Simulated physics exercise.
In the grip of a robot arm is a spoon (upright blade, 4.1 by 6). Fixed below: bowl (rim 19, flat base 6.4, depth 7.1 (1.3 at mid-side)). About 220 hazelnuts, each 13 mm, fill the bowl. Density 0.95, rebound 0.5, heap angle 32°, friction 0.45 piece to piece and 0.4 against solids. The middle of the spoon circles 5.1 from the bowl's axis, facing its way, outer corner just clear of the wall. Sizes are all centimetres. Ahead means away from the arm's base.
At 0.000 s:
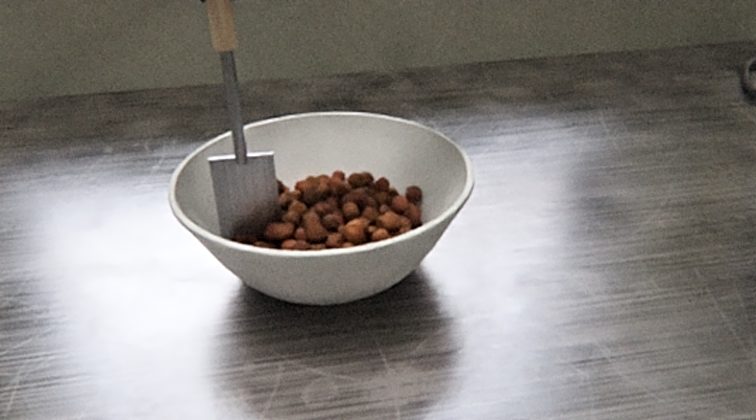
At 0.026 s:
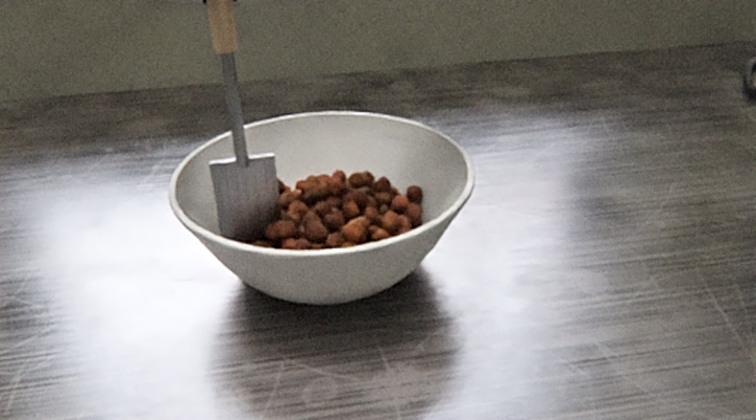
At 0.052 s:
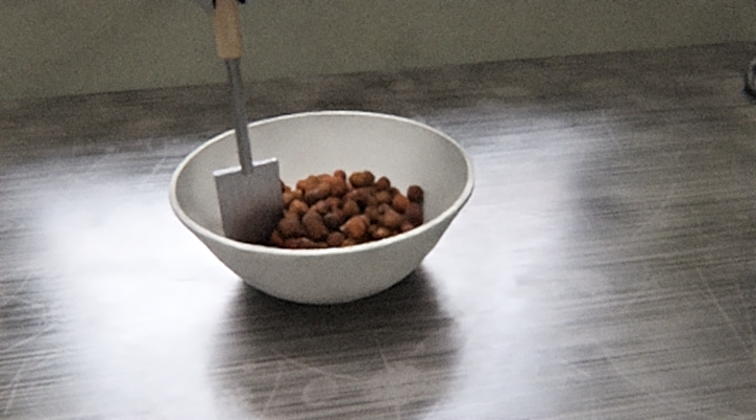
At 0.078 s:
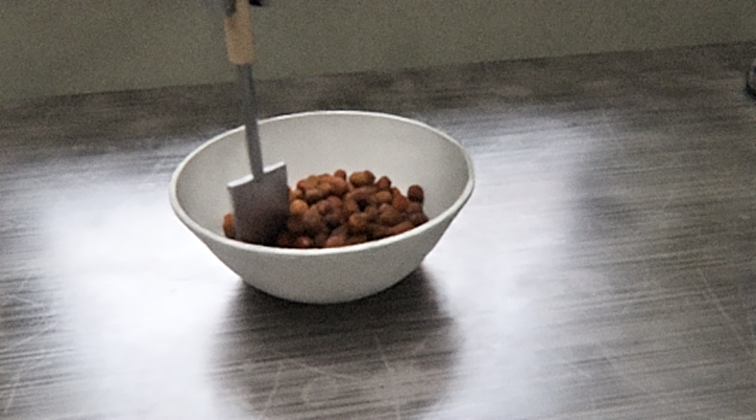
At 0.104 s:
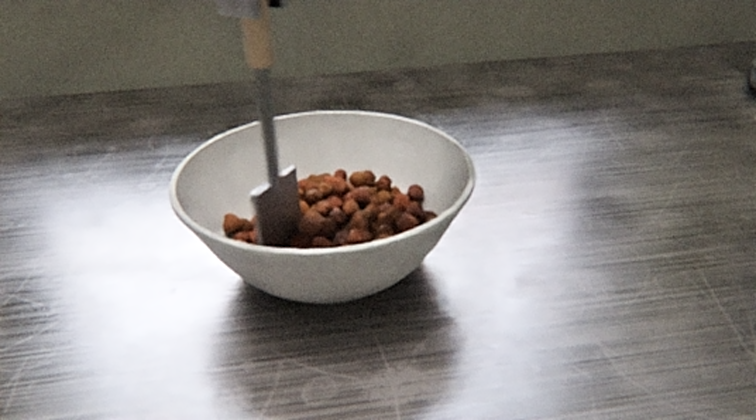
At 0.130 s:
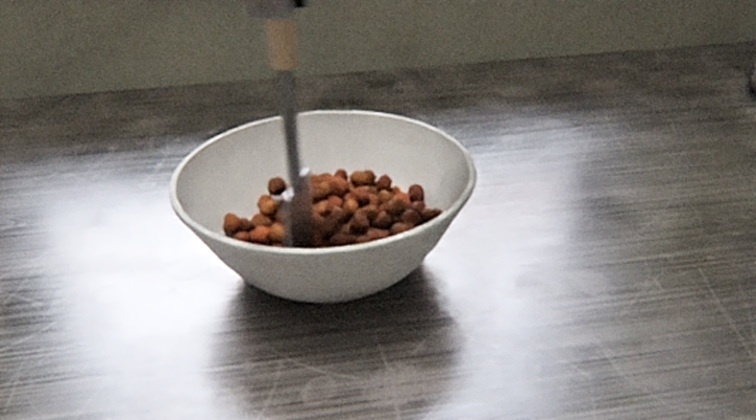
A spatula with a wooden handle moves rightward through hazelnuts in a white bowl, turning edge-on.
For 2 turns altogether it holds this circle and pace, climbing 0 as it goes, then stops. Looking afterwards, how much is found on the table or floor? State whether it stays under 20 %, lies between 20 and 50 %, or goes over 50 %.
It stays under 20 %.
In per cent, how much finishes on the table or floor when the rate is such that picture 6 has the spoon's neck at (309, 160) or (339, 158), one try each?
About 20 % for one try and about 30 % for the other, in order.
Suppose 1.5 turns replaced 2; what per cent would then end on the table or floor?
About 10 per cent.
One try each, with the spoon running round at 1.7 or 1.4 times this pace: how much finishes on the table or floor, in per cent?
First try close to 40, second close to 30, in per cent.
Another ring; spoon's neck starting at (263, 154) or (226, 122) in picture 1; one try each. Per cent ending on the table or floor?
Close to 5 per cent for the first and close to 5 per cent for the second.
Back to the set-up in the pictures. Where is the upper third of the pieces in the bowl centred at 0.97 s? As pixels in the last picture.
The centre is close to (360, 166).
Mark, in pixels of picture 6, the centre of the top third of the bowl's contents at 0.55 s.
Around (246, 197).
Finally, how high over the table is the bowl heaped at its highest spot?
Around 6.5 cm above the table.
After 0.55 s, 323° round, highest piece 9 above the table; 212 in the bowl, 6 on the table or floor, 3 in flight or on the tool.
After 0.97 s, 220° round, highest piece 9 above the table; 201 in the bowl, 15 on the table or floor, 5 in flight or on the tool.
After 1.38 s, 0° round, highest piece 7 above the table; 194 in the bowl, 27 on the table or floor.
After 2.08 s, 0° round, highest piece 6 above the table; 194 in the bowl, 27 on the table or floor.
In the end, 194 in the bowl, 27 on the table or floor. That is 12 % on the table or floor.
